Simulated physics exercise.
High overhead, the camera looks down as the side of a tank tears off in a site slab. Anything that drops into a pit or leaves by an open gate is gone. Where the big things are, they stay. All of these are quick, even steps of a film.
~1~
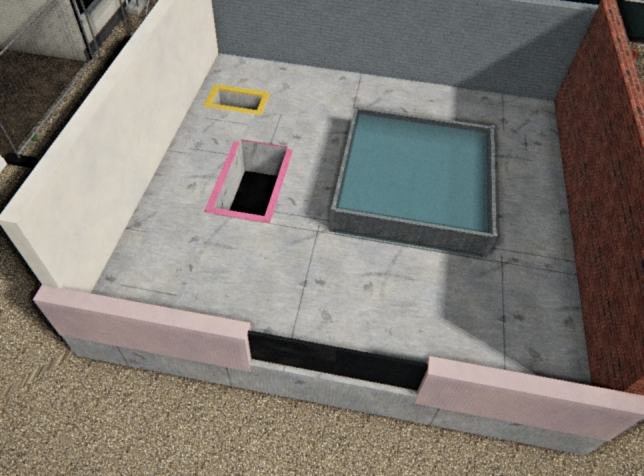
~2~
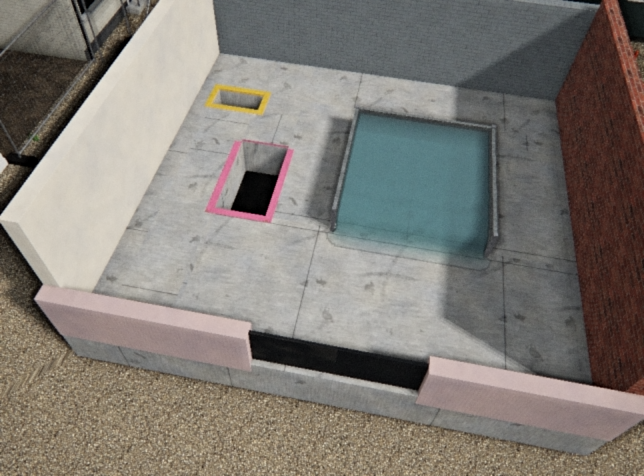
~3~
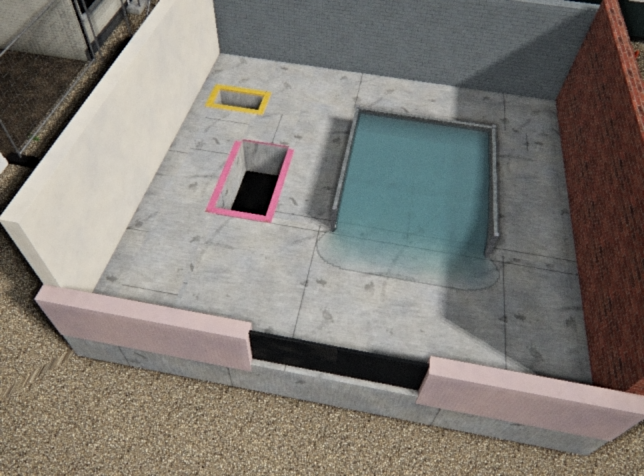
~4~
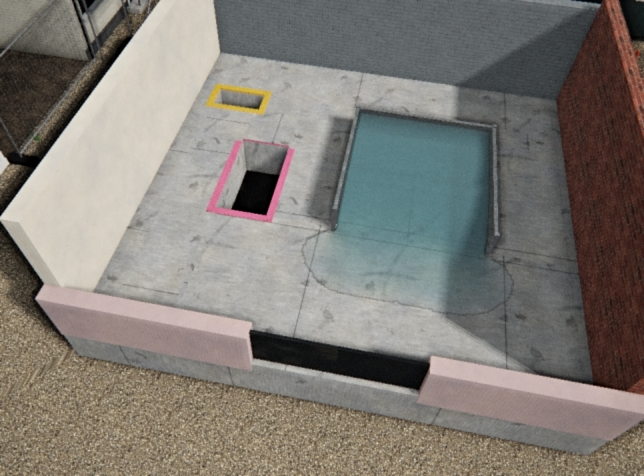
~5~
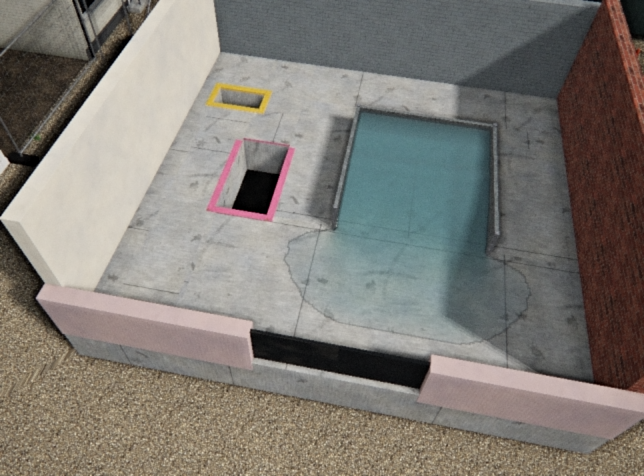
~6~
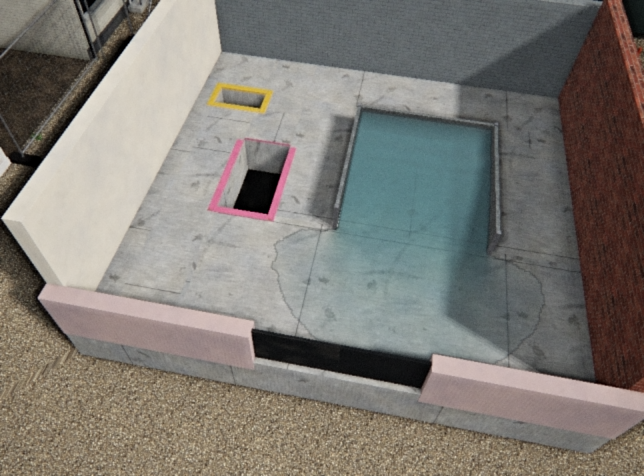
An open tank of water loses its front side and water spreads across the grey slab.
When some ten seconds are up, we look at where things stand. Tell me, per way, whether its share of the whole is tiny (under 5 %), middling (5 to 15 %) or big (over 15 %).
The gate: Tiny; the yellow pit: Middling; the pink pit: Middling.
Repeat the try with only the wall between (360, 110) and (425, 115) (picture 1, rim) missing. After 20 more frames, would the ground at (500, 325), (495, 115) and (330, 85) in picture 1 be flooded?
First spot spared, second spot submerged, third spot submerged.
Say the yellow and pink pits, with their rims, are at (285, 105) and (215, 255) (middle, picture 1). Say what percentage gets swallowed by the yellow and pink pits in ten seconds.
Looks like yellow collects 2 percent and pink collects 30 percent.
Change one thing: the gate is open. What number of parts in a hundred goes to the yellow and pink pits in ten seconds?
In per cent: Yellow 0, pink 2.
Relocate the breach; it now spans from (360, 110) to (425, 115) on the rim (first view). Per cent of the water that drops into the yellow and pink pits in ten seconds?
Yellow about 20 %, pink about 2 %.
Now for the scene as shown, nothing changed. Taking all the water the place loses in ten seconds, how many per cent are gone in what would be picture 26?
Share gone by then: About 0 %.
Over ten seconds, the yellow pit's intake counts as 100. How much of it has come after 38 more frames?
Near 15 in a hundred.
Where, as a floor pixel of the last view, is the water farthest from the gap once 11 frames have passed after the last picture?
Around (131, 323).
A moment on, water covers 25 % of the floor; the gate 0 %, the yellow pit 0 %, the pink pit 0 %.
Next, water covers 30 % of the floor; the gate 0 %, the yellow pit 0 %, the pink pit 0 %.
Then, water covers 40 % of the floor; the gate 0 %, the yellow pit 0 %, the pink pit 0 %.
Later, water covers 70 % of the floor; the gate 0 %, the yellow pit 1 %, the pink pit 2 %.
In the end, water covers 90 % of the floor; the gate 0 %, the yellow pit 7 %, the pink pit 10 %.
